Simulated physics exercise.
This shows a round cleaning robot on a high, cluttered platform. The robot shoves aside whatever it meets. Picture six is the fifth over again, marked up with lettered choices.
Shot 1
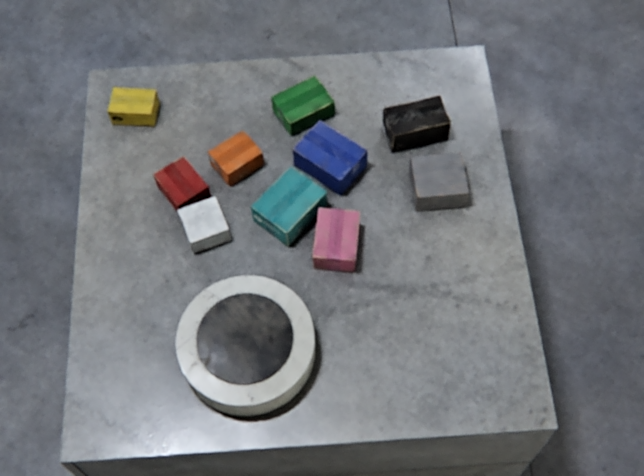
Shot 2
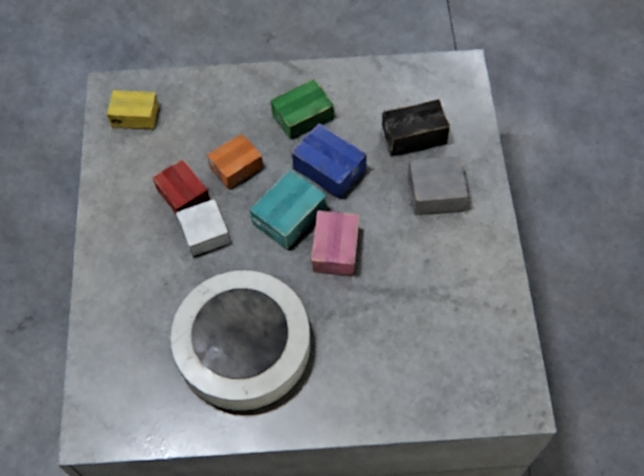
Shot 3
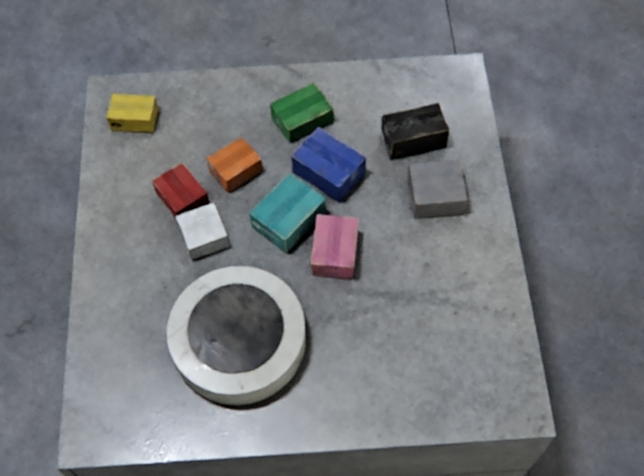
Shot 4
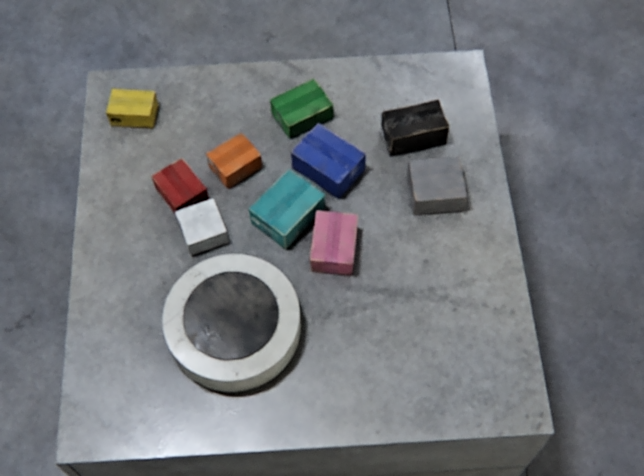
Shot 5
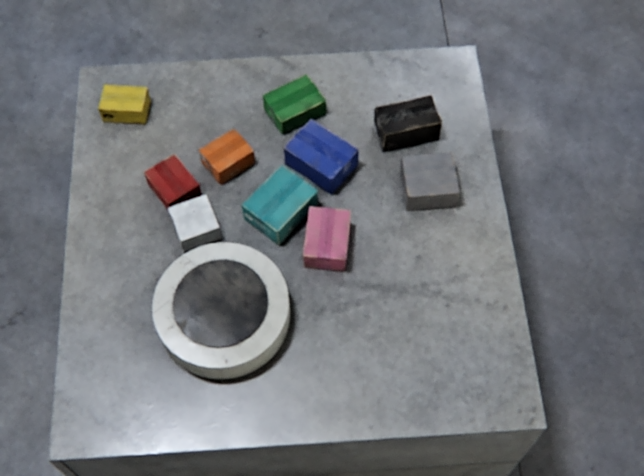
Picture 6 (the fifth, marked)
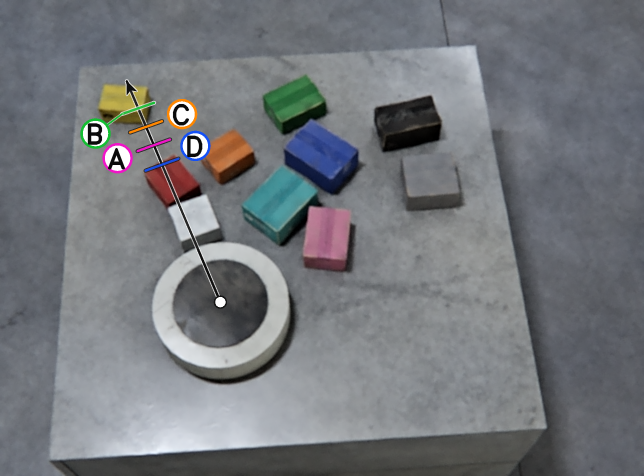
At first, a round white device with a dark top sits near the lower left of a grey platform, below a scattering of small colored boxes. It slides slowly a short way up and slightly left, while the boxes keep their arrangement, and ends up close beneath the white box.
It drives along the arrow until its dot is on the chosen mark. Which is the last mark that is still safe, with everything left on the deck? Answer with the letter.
It should halt at A.
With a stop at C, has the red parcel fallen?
Yes.
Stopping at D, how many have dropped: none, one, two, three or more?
The count is none.
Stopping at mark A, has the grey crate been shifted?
No.
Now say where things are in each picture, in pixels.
The first frame shows white crate (205, 225); green box (303, 106); pink parcel (337, 240).
The second frame shows robot (242, 339); orange box (236, 161).
The third frame shows robot (237, 334); blue box (329, 165).
The fourth frame shows robot (233, 322); black box (414, 128).
The fifth frame shows robot (222, 309); grey crate (429, 181); white crate (195, 224); green box (295, 105).
On the marked copy, A at (154, 145); B at (138, 108); C at (146, 127); D at (162, 165); the arrow from (220, 302) to (126, 81); the white dot at (220, 302).
With A. Early on, robot (197, 250); red parcel (163, 151); white crate (177, 183).
Further on, robot (173, 194); yellow box (113, 87); red parcel (151, 100).
At the end, robot (157, 155); red parcel (143, 63); yellow box (108, 85); nothing has fallen.
As for the rest, B drops the red parcel; C drops the red parcel; D is safe but short.
